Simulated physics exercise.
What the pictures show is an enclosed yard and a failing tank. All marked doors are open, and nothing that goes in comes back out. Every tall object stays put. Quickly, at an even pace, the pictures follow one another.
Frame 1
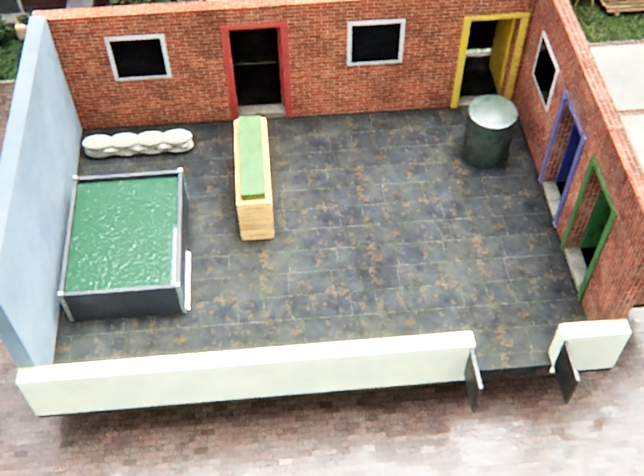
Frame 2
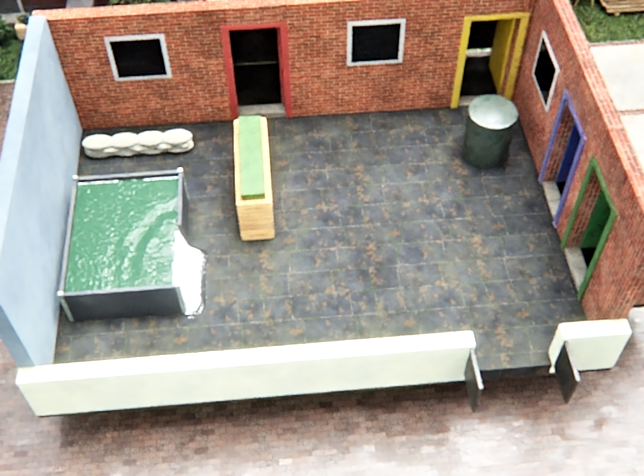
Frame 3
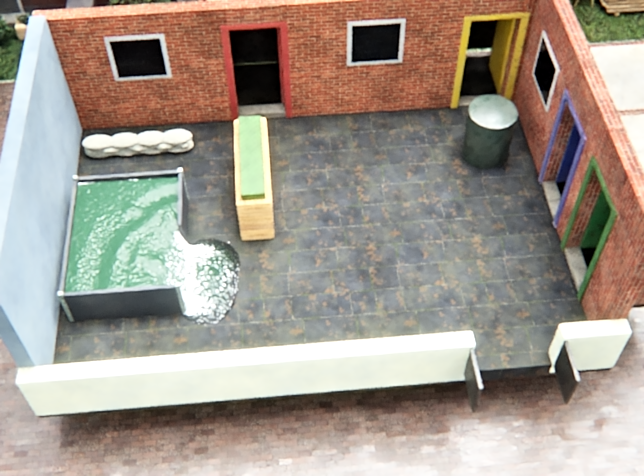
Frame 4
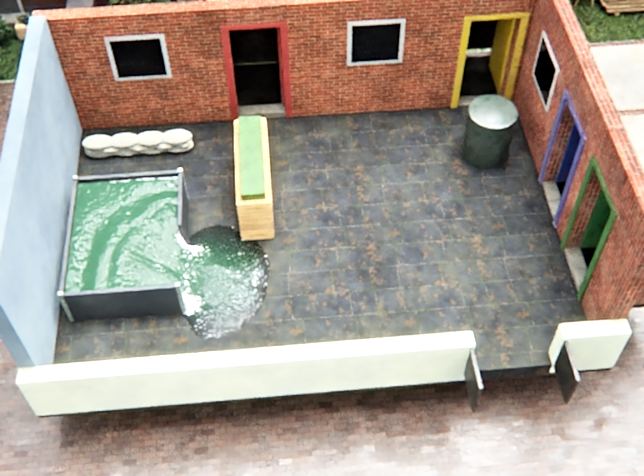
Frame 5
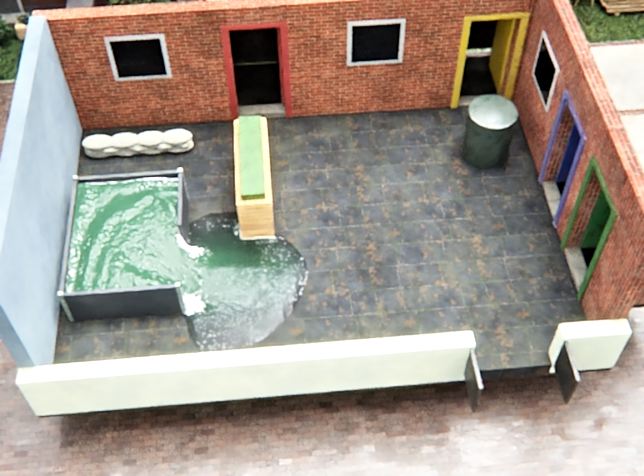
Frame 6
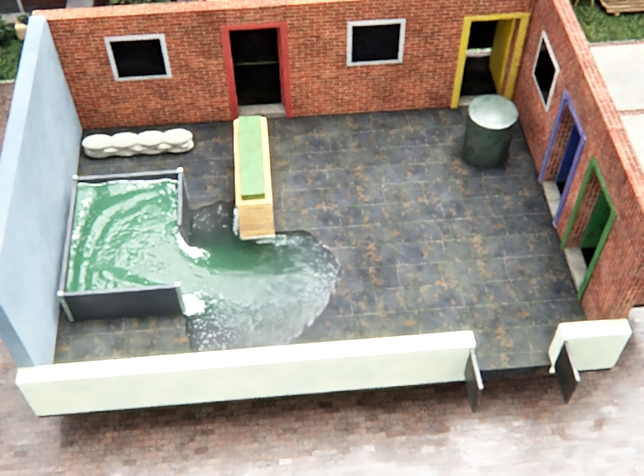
Brick-walled yard with green water bursting from the right side of an open tank and spreading across dark paving around a planter.
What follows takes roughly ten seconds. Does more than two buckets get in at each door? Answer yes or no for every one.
Red door: No, yellow door: Yes, green door: Yes, blue door: Yes.
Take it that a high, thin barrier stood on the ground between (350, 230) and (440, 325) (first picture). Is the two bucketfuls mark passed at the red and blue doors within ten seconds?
Record - red: Below the line; blue: Below the line.
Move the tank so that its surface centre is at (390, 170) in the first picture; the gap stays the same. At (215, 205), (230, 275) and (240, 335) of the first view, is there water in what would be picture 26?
Well, in the order you listed them, they'd be unreached, unreached and unreached.
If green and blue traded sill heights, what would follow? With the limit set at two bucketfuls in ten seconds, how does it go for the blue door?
Blue: Above the limit.
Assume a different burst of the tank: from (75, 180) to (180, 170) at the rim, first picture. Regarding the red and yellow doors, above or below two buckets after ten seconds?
First red is flooded, then yellow is flooded.
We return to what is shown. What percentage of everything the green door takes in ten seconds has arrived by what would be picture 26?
That comes out to 25 per cent by my count.
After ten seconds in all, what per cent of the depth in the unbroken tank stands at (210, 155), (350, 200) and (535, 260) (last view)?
In order: Roughly 2, 4 and 14 in a hundred.
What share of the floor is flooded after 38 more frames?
Near 60 in a hundred.
A moment on, water covers 30 % of the floor; the red door not reached, the yellow door not reached, the green door not reached, the blue door not reached.
Next, water covers 50 % of the floor; the red door not reached, the yellow door not reached, the green door wet at the sill, nothing in, the blue door not reached.
Then, water covers 60 % of the floor; the red door wet at the sill, nothing in, the yellow door not reached, the green door over two buckets in, the blue door over two buckets in.
Later, water covers 60 % of the floor; the red door wet at the sill, nothing in, the yellow door under two buckets in, the green door far over two buckets in, the blue door far over two buckets in.
In the end, water covers 75 % of the floor; the red door wet at the sill, nothing in, the yellow door far over two buckets in, the green door far over two buckets in, the blue door far over two buckets in.
